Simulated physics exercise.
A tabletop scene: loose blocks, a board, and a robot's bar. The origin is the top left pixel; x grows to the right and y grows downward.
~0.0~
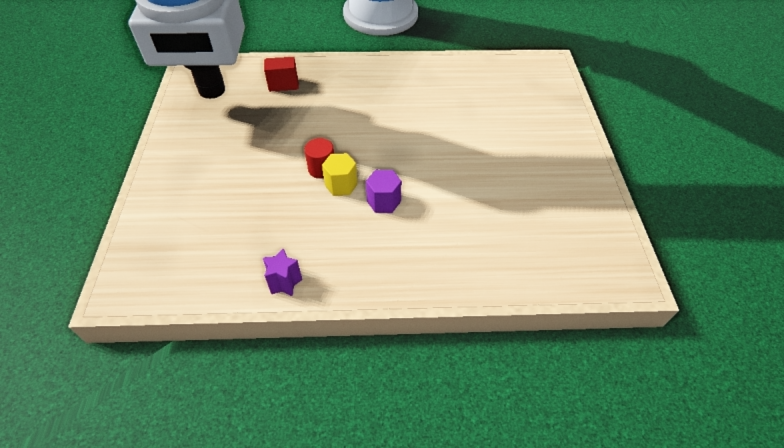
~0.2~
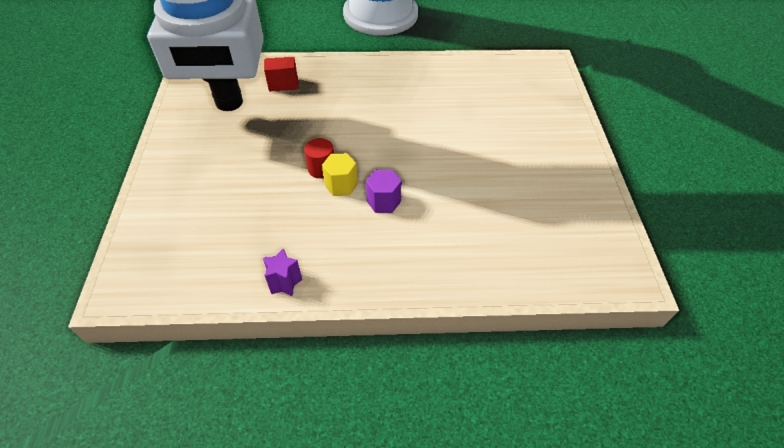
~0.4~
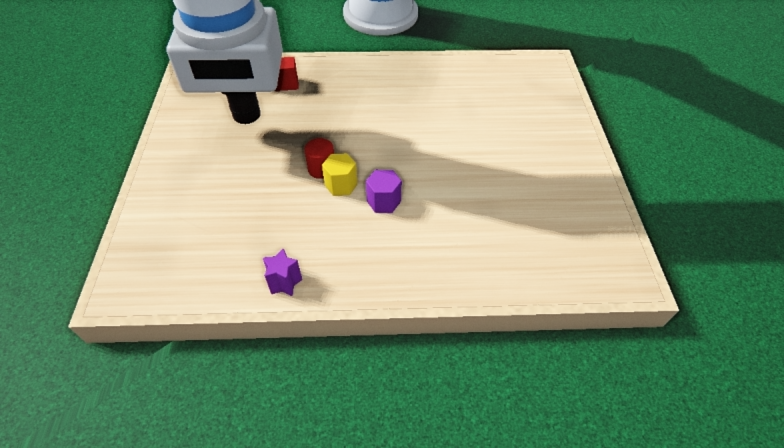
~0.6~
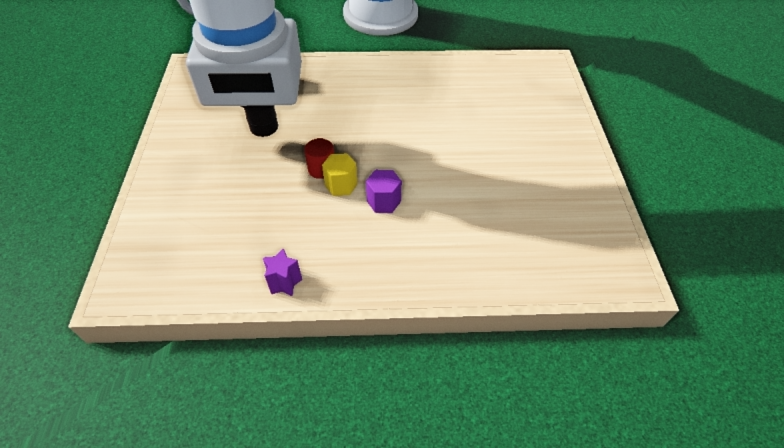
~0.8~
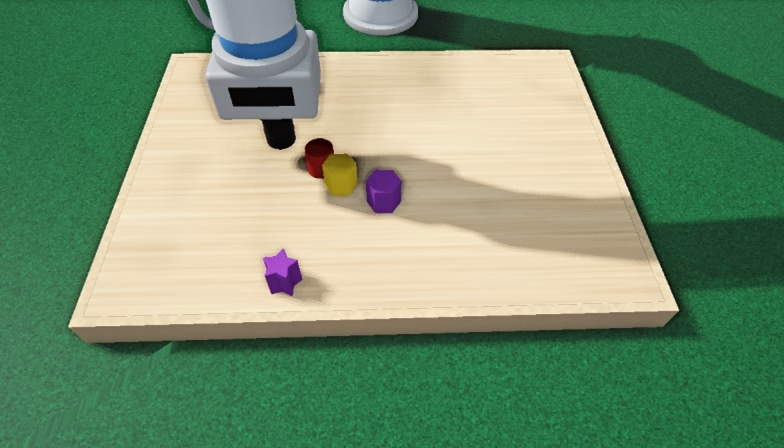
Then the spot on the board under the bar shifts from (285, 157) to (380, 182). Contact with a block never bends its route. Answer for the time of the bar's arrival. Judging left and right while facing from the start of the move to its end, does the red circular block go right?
Short answer: No.
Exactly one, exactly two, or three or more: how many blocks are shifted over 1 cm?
Total moved: Three or more.
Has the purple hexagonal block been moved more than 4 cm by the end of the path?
No - that is not the case.
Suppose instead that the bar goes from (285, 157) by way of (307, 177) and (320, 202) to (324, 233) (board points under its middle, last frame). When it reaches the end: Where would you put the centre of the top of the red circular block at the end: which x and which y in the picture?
It ends at (336, 153).
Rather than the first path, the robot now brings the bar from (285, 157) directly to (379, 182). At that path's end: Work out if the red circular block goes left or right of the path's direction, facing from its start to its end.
It shifts to the left.
What follows on the original path. One third of the way, bar (314, 149); red circular block (340, 150); yellow hexagonal block (353, 169), turned 45° clockwise.
Two thirds of the way, bar (346, 157); red circular block (376, 153); yellow hexagonal block (357, 174), turned 60° clockwise; purple hexagonal block (386, 183).
At the end, bar (379, 166); red circular block (408, 155); yellow hexagonal block (363, 181), turned 80° clockwise; purple hexagonal block (395, 189), turned 20° anticlockwise.
